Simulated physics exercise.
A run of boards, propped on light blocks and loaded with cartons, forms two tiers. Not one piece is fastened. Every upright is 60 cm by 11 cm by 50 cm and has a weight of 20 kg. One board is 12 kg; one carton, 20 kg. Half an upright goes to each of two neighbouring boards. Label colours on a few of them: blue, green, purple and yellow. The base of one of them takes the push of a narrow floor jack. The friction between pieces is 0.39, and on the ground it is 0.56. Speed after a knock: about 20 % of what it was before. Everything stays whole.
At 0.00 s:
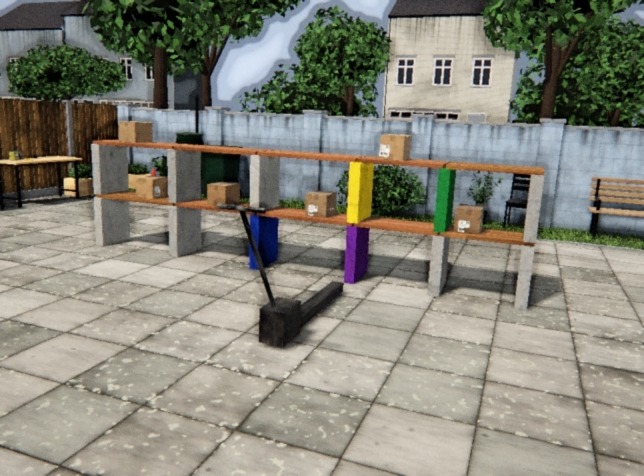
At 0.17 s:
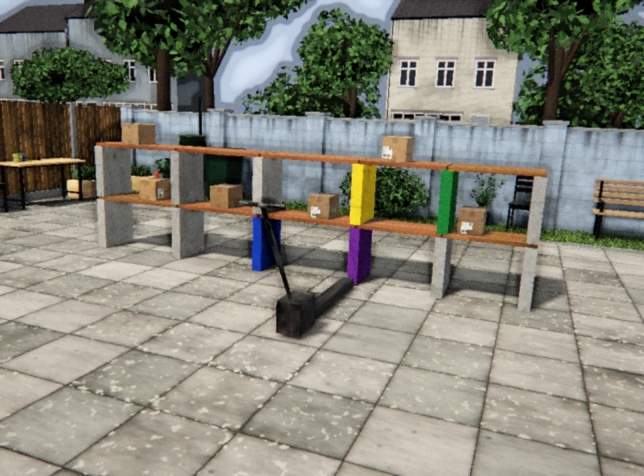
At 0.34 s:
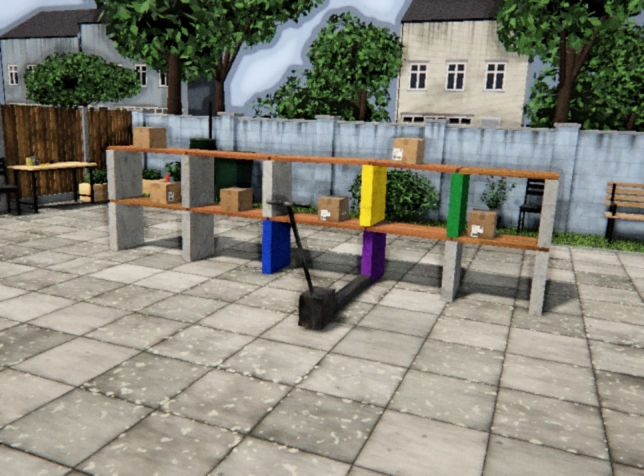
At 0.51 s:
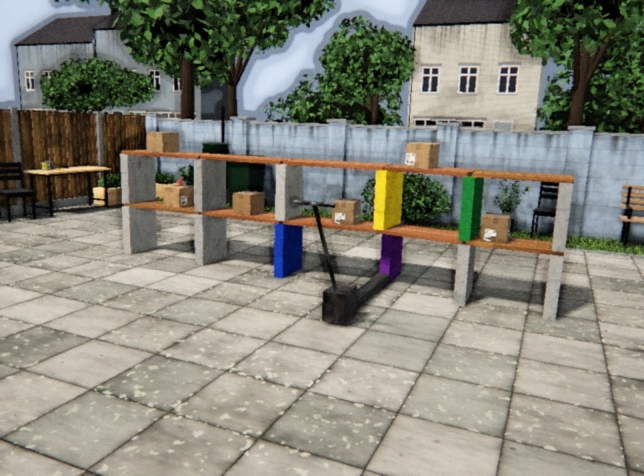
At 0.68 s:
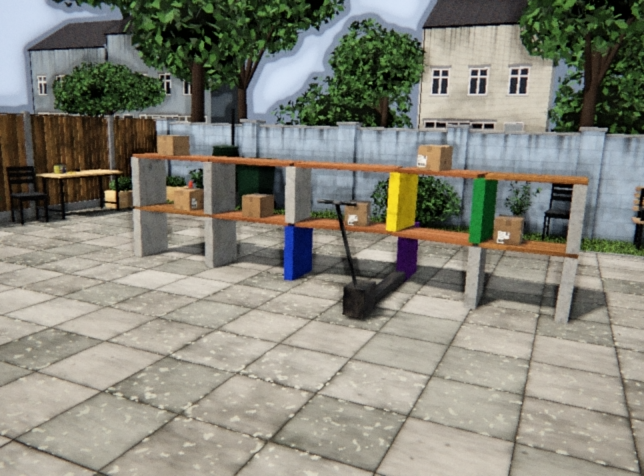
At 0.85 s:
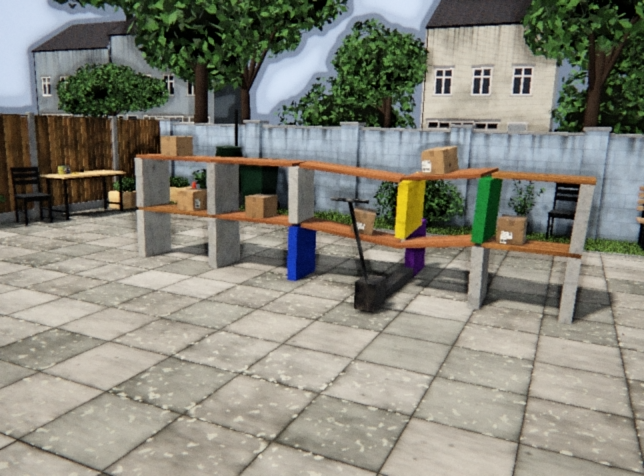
A floor jack pushes the purple block backward from under the shelves, and the yellow block tilts.
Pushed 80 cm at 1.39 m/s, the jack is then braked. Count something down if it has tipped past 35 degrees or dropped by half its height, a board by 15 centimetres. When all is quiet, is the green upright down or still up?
Judged by the rule, the green upright is down.
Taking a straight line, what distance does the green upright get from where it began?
About 80 cm.
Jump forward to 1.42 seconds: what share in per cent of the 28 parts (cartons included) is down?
30 %.
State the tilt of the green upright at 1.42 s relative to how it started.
At that moment, roughly 40 degrees.
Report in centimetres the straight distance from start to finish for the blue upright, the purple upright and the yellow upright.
Distances in cm - blue: 0; purple: 90; yellow: 80.
After 1.06 s, 6 of the 28 pieces down; green upright leaning 13°; yellow upright leaning 41°, 23 cm lower.
After 1.42 s, 8 of the 28 pieces down; green upright leaning 35°; yellow upright on its side.
After 1.96 s, 13 of the 28 pieces down; green upright on its side; yellow upright on its side.
At rest (3.2 s), 14 of the 28 pieces down; green upright on its side; yellow upright on its side; blue upright leaning 3°. As the last picture would show them, middles, green upright near (476, 277), yellow upright near (405, 263).
